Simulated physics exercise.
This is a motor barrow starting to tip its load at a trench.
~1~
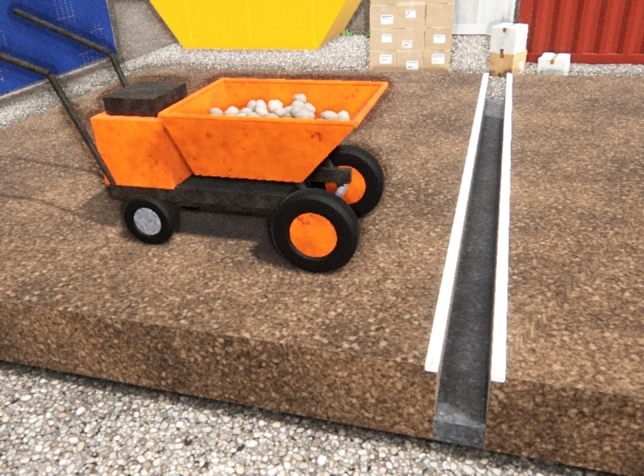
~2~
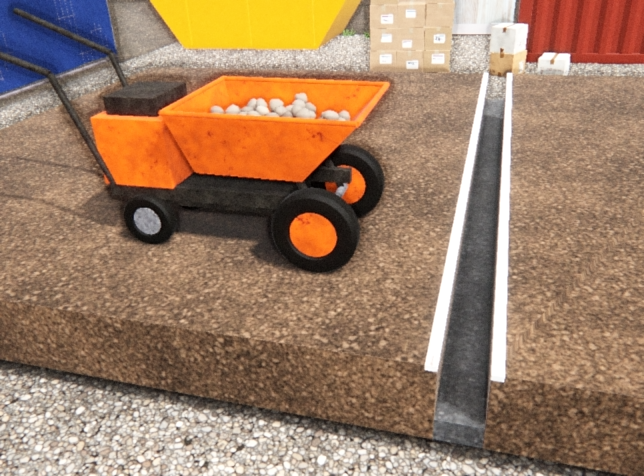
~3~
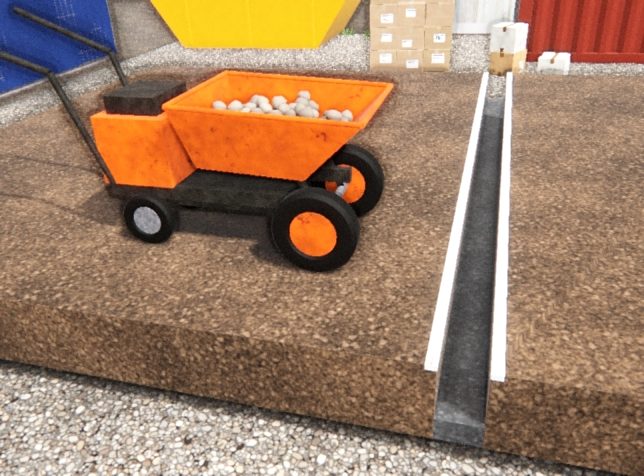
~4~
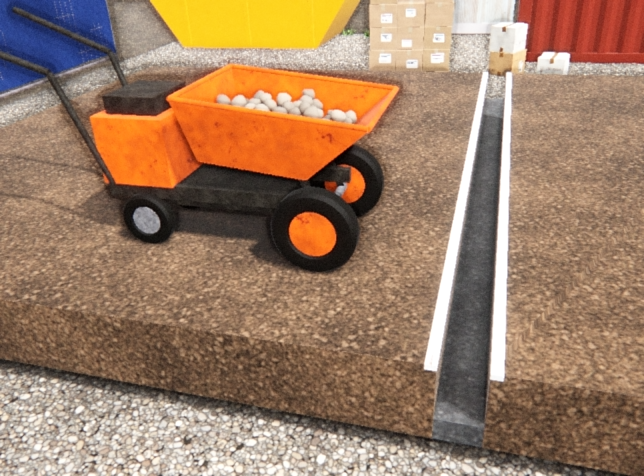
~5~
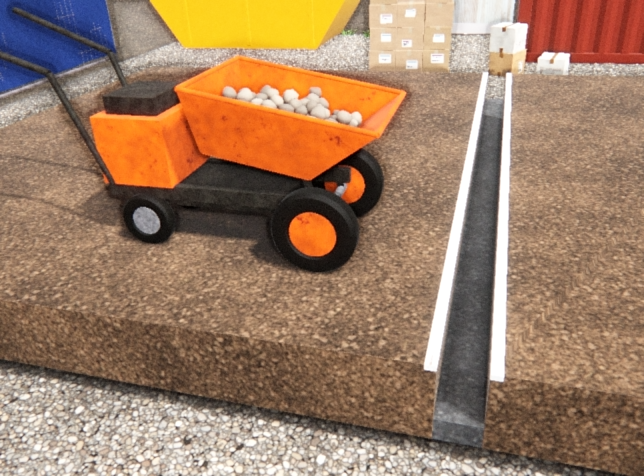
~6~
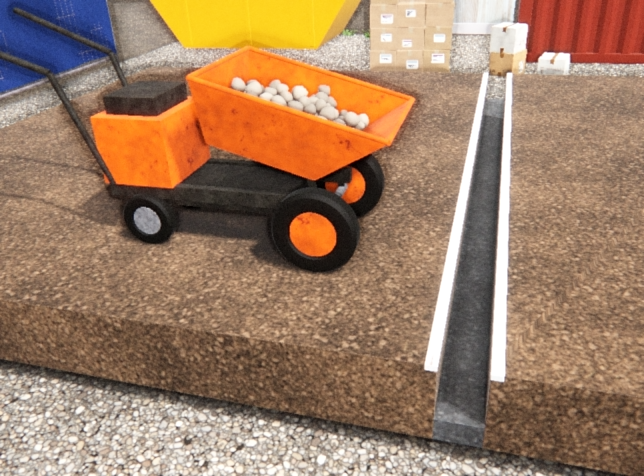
Orange motor barrow standing beside a narrow trench, its skip of rounded stones staying level, then tilting gradually toward the right.
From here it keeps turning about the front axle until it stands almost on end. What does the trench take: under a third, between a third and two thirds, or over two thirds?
The trench takes over two thirds.
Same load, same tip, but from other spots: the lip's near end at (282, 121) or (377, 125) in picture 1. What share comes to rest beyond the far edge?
Roughly 0 per cent, and 40 per cent.
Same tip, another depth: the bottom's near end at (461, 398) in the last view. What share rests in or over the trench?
Roughly 60 in a hundred.
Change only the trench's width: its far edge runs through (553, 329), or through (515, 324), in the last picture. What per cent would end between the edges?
First some 100, then 90 per cent.
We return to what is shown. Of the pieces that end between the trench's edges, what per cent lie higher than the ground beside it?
Some 5 per cent.
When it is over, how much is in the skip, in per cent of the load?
Close to 0 per cent.
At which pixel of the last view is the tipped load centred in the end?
Roughly at (476, 277).
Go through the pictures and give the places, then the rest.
The first picture shows lip of the skip at (355, 124), level; top of the load at (271, 122), river pebbles; first edge of the trench at (441, 315); far edge at (500, 323), the trench under half as wide as the skip, and about as deep as wide.
The second picture shows lip of the skip at (357, 124), level; top of the load at (271, 121).
The third picture shows lip of the skip at (361, 126), tipped barely; top of the load at (265, 108).
The fourth picture shows lip of the skip at (368, 130), tipped a little; top of the load at (264, 113).
The fifth picture shows lip of the skip at (377, 135), tipped a little; top of the load at (270, 109).
The sixth picture shows lip of the skip at (388, 143), tipped clearly; top of the load at (264, 102); first edge of the trench at (440, 315); far edge at (500, 322).
Soon, skip tipped steeply; all in the skip.
A while on, skip tipped right over; about two thirds in the skip; a stray few short of the trench; about a quarter in or heaped over the trench; a stray few beyond it; a stray few falling.
Towards the end, skip tipped right over; a small part in the skip; a small part short of the trench; most in or heaped over the trench; about a quarter beyond it.
Finally, skip tipped right over; a stray few in the skip; a small part short of the trench; most in or heaped over the trench; about a quarter beyond it.
